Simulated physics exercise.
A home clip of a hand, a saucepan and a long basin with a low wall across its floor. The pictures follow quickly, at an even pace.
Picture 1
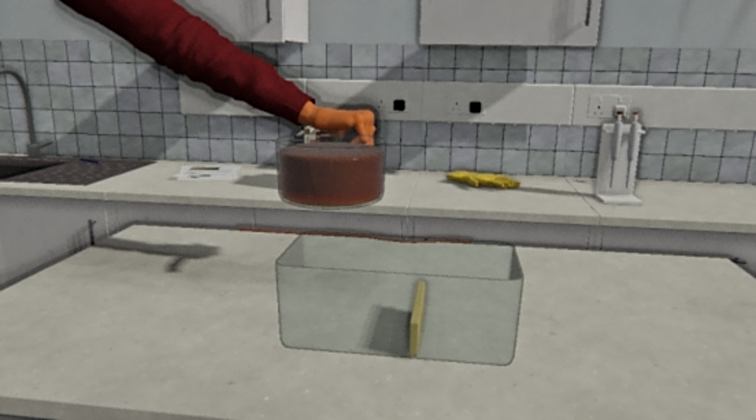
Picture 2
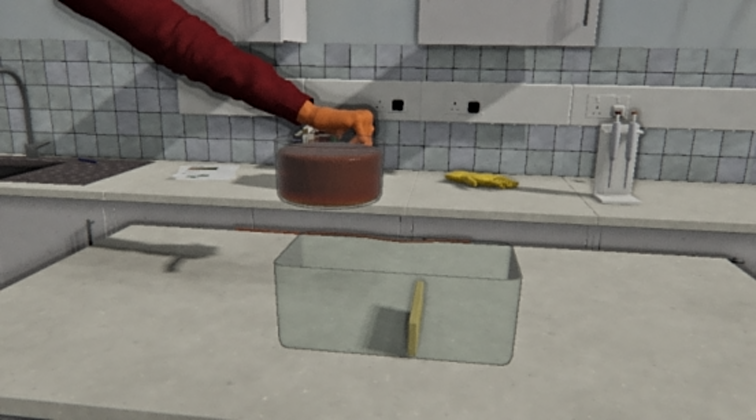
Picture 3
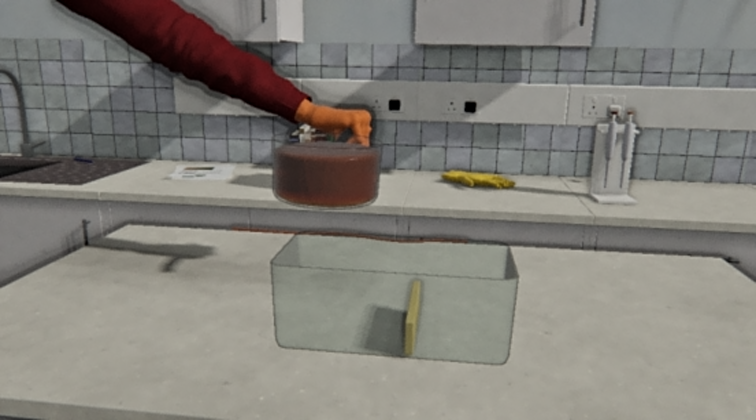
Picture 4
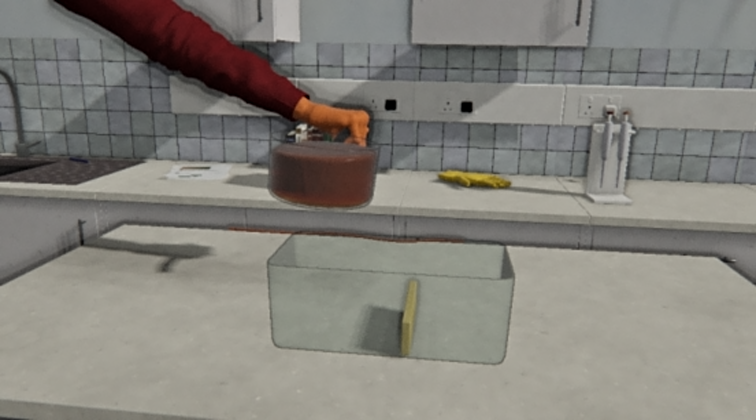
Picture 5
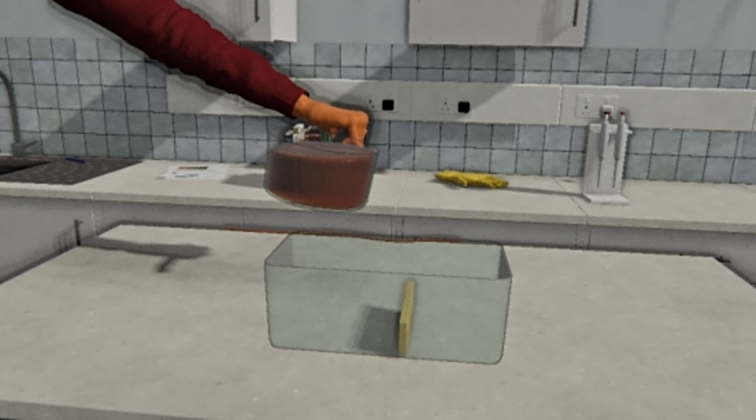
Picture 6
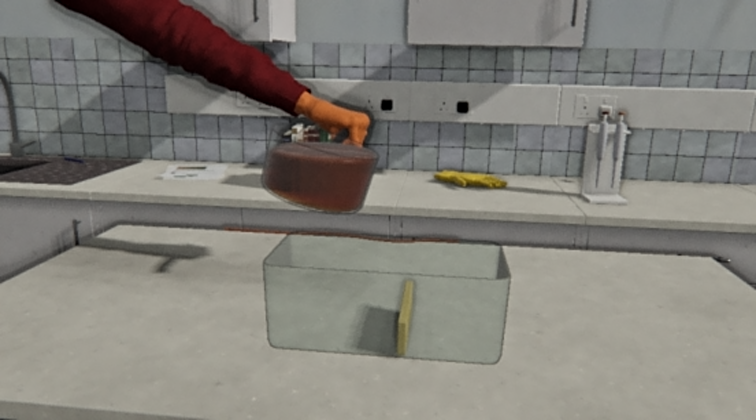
A gloved hand gradually tilts a reddish-brown saucepan rightward above a clear basin.
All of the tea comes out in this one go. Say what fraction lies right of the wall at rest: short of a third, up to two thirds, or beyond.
It comes to between a third and two thirds.
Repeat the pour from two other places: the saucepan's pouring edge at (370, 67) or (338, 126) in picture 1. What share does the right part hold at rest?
The first gives 65 %, the second 5 %.
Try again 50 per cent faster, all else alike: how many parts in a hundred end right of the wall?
Some 45 per cent.
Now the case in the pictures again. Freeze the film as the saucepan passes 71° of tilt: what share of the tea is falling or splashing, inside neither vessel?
About 30 per cent.
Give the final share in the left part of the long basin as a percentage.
Some 40 per cent.
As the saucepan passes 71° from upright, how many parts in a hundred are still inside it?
It comes to 55 per cent or so.
A moment on, the saucepan is tipped part way and 57 per cent is still to pour, 2 is left of the wall and 11 right of it.
Next, the saucepan is tipped on its side and 14 per cent is still to pour, 18 is left of the wall and 59 right of it.
Then the saucepan is tipped on its side and 3 per cent is still to pour, 34 is left of the wall and 60 right of it.
Later the saucepan is tipped on its side and 1 per cent is still to pour, 39 is left of the wall and 60 right of it.
In the end 40 per cent lies left of the wall, 60 right of it and 0 outside.
